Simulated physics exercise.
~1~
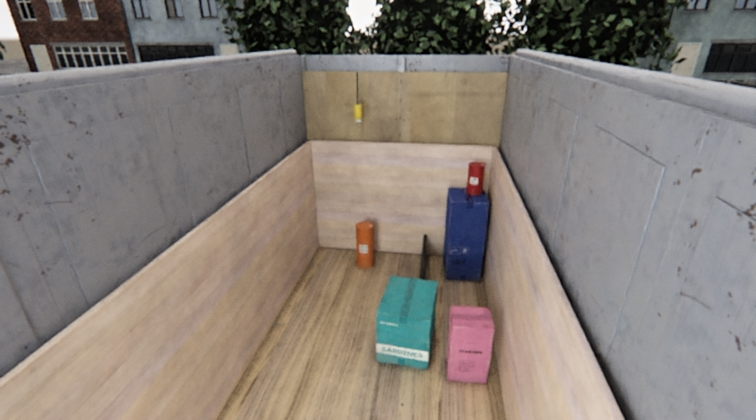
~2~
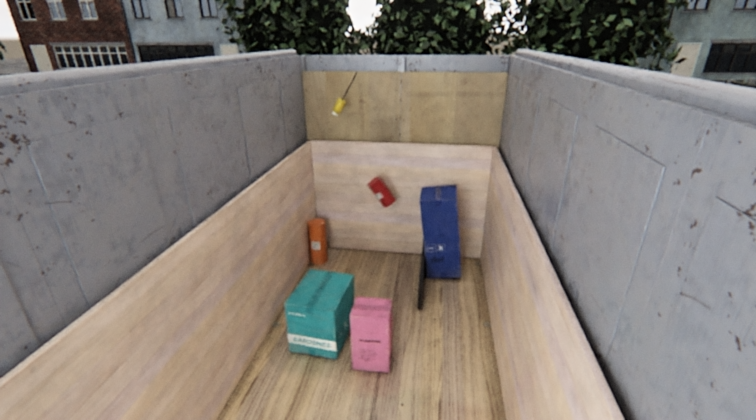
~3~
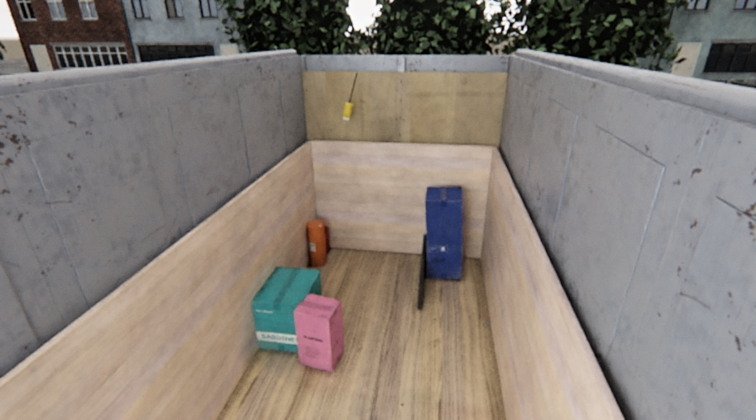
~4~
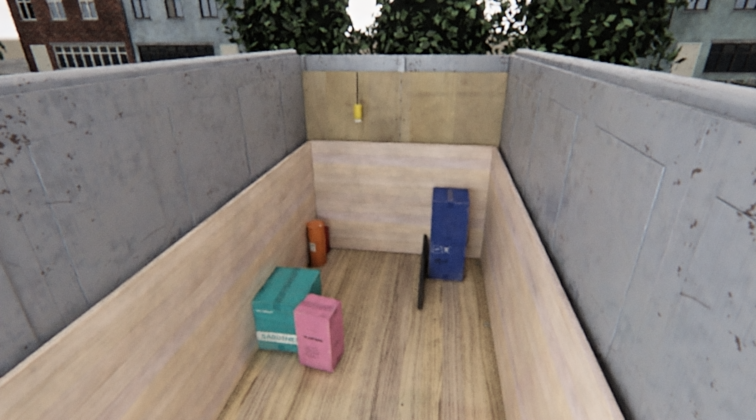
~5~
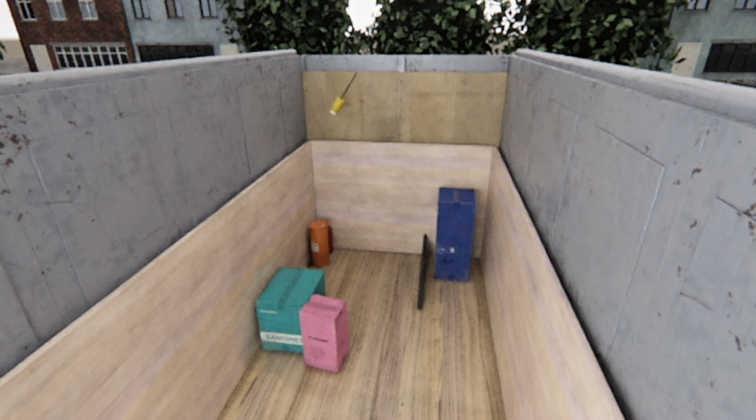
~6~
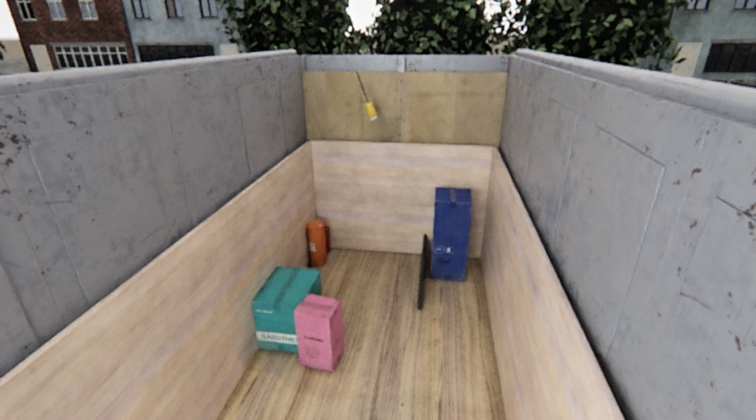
A wood-floored load bay is seen from above and behind, with a tall blue box at the far right carrying a red canister, an orange canister near the back wall, turquoise and pink boxes nearer, and a low dark board. As a yellow tag hanging ahead swings left, the turquoise and pink boxes and the orange canister slide left, while the red canister tips off the blue box through the air. The red canister drops toward the back left corner, hardly visible by the orange one. Later the load shifts slightly right and back, ending with both nearer boxes at the left and the blue box still standing.
